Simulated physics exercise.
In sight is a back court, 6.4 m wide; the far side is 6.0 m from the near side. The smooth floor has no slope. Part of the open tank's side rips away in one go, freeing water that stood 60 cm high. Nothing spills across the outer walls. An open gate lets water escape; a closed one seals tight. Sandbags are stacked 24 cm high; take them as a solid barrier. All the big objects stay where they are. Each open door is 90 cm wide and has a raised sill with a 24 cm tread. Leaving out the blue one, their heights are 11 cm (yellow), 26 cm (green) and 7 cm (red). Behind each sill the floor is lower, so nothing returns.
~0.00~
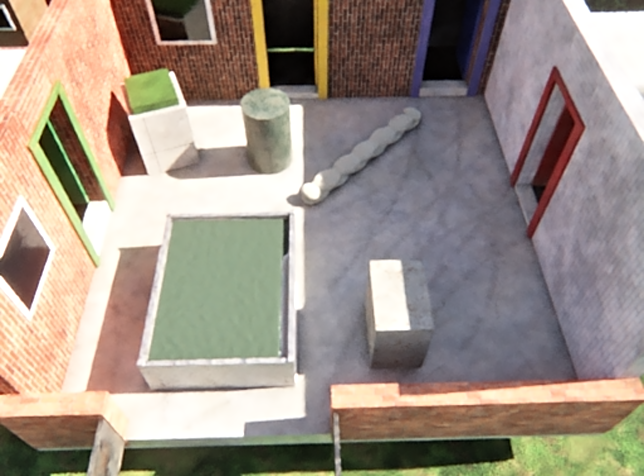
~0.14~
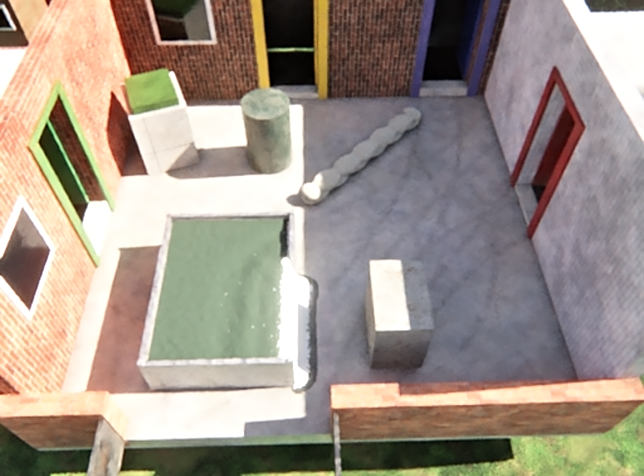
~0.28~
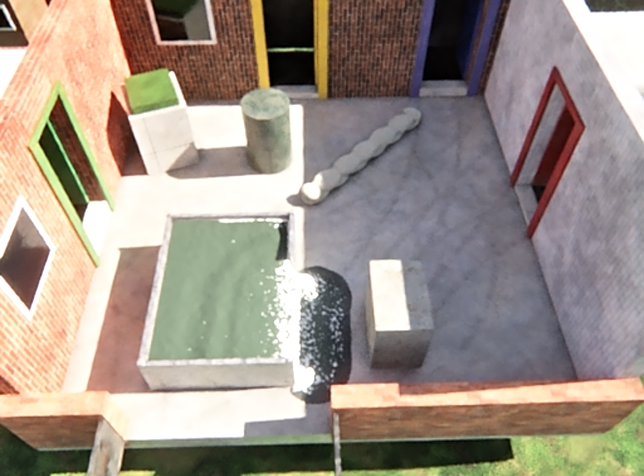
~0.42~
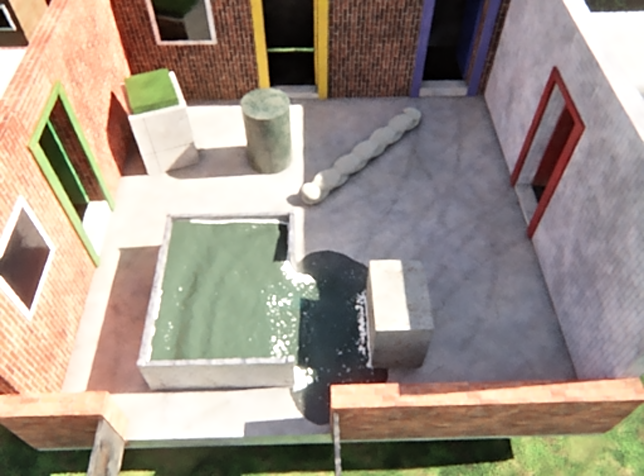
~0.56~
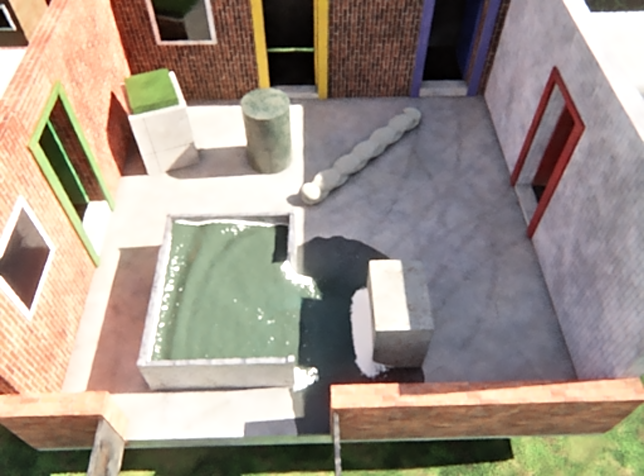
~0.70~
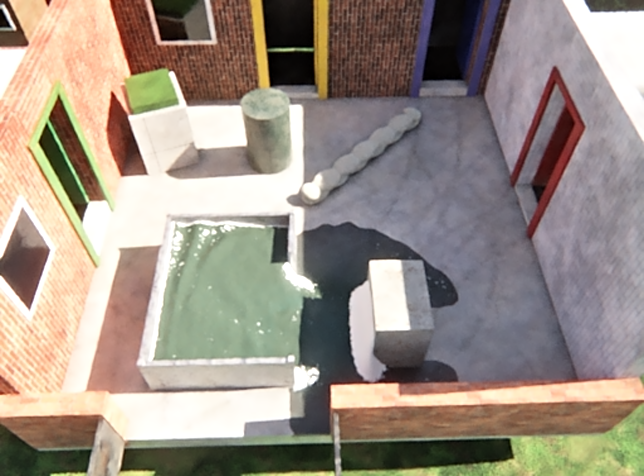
Water bursts from the right side of an open tank of green water and spreads in a dark sheet across the grey floor of a walled brick court, seen from high above by a still camera. A pale block stands right of the tank, with a cylinder, twisted sandbag row and yellow, blue, green and red doorways beyond. The water strikes the block, foams, and curls around it.
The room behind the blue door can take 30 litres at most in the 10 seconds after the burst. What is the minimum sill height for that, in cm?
Some 15 cm above the ground.
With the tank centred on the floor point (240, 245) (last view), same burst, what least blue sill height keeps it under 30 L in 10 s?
Then roughly 12.0 cm.
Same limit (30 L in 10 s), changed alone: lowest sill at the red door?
About 7.5 cm at red.
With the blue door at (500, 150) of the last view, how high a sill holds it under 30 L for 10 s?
Roughly 10.5 cm.
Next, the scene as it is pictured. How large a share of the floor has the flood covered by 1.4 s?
Some 20 per cent of it.
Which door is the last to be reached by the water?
Last comes the green one.
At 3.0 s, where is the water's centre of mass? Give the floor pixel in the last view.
Around (357, 289).
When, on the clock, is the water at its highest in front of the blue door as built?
At about 5.0 s.
After 1.4 s water covers 20 % of the floor, deepest (49 cm) near (357, 412); it has not reached the blue door.
After 3.0 s water covers 50 % of the floor, deepest (28 cm) near (580, 407); 4 cm at the blue door, 0 litres in over its 17 cm sill.
After 10.0 s water covers 85 % of the floor, deepest (10 cm) near (531, 293); 7 cm at the blue door, 16 litres in over its 17 cm sill.
At the blue door as built, the water arrived by 2.9 s and peaked near 22 cm at 4.8 s.
With a sill of 13 cm, 49 litres would have come in within the 10 s; with 18 cm, 12 litres. So under 30 litres takes about 15 cm.
